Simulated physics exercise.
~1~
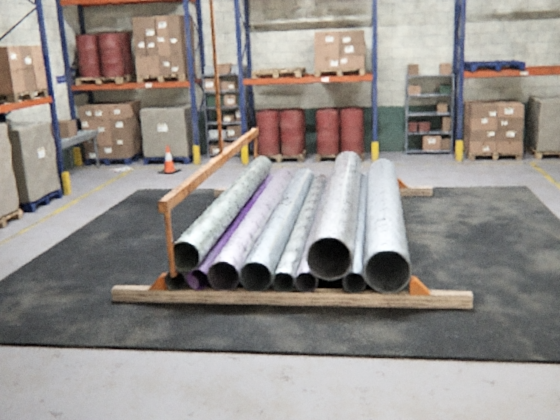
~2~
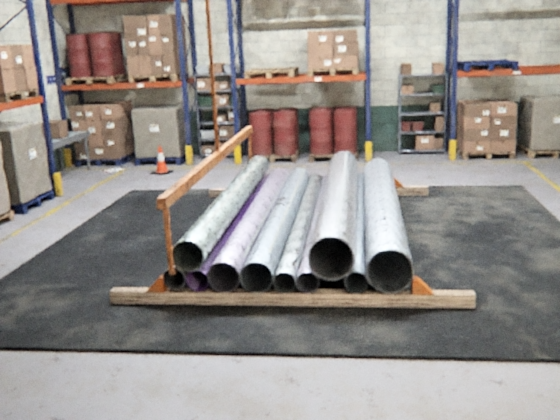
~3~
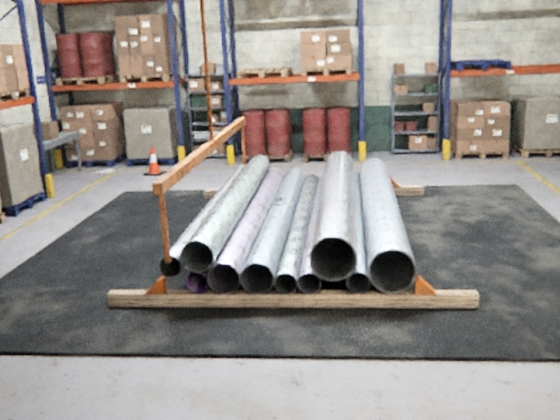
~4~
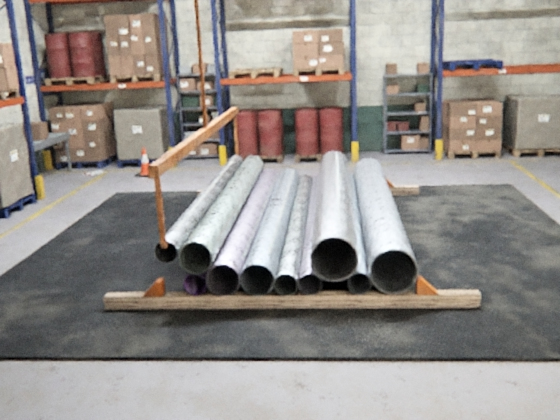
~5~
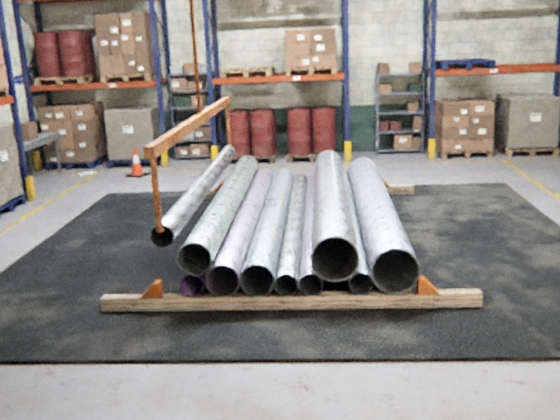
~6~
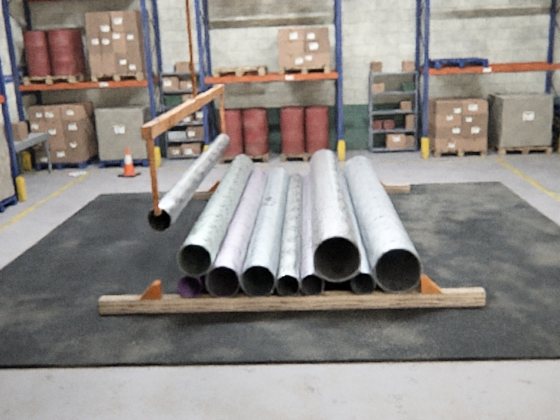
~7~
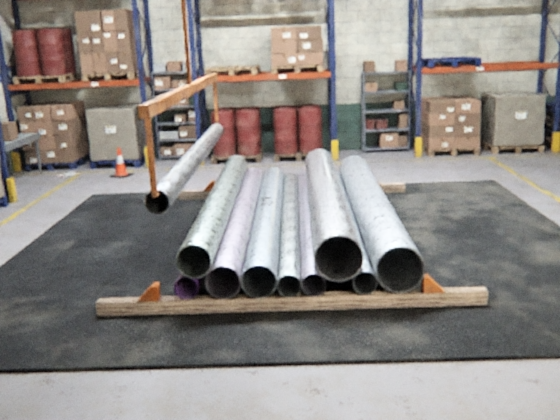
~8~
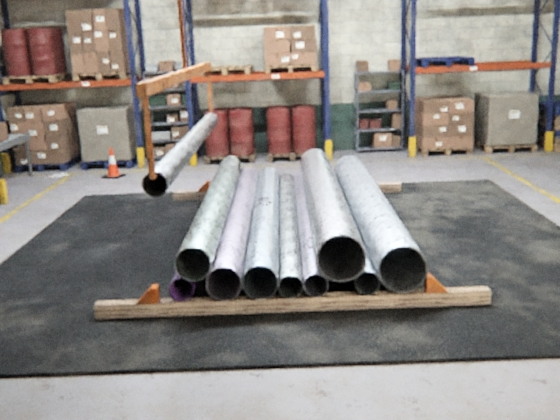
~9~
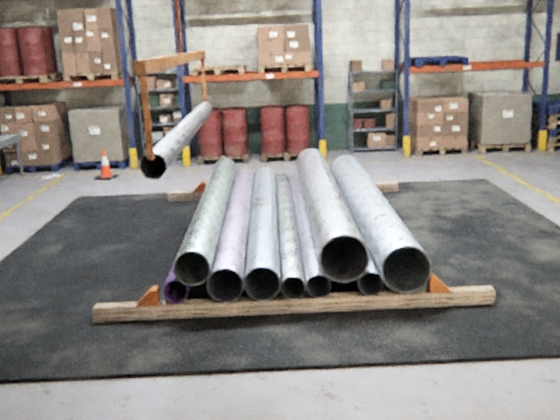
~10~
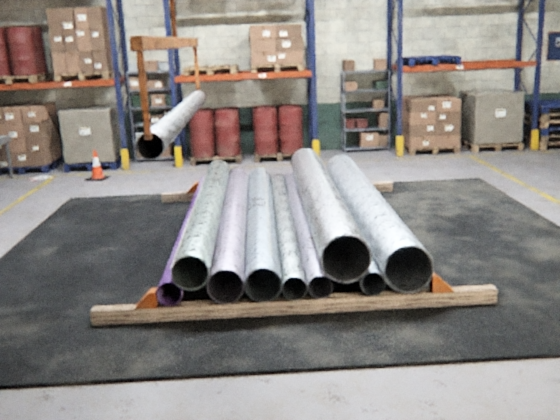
Steel pipe rising from the left of a chocked stack on an orange lifting frame, the purple-marked pipe shifting left below.
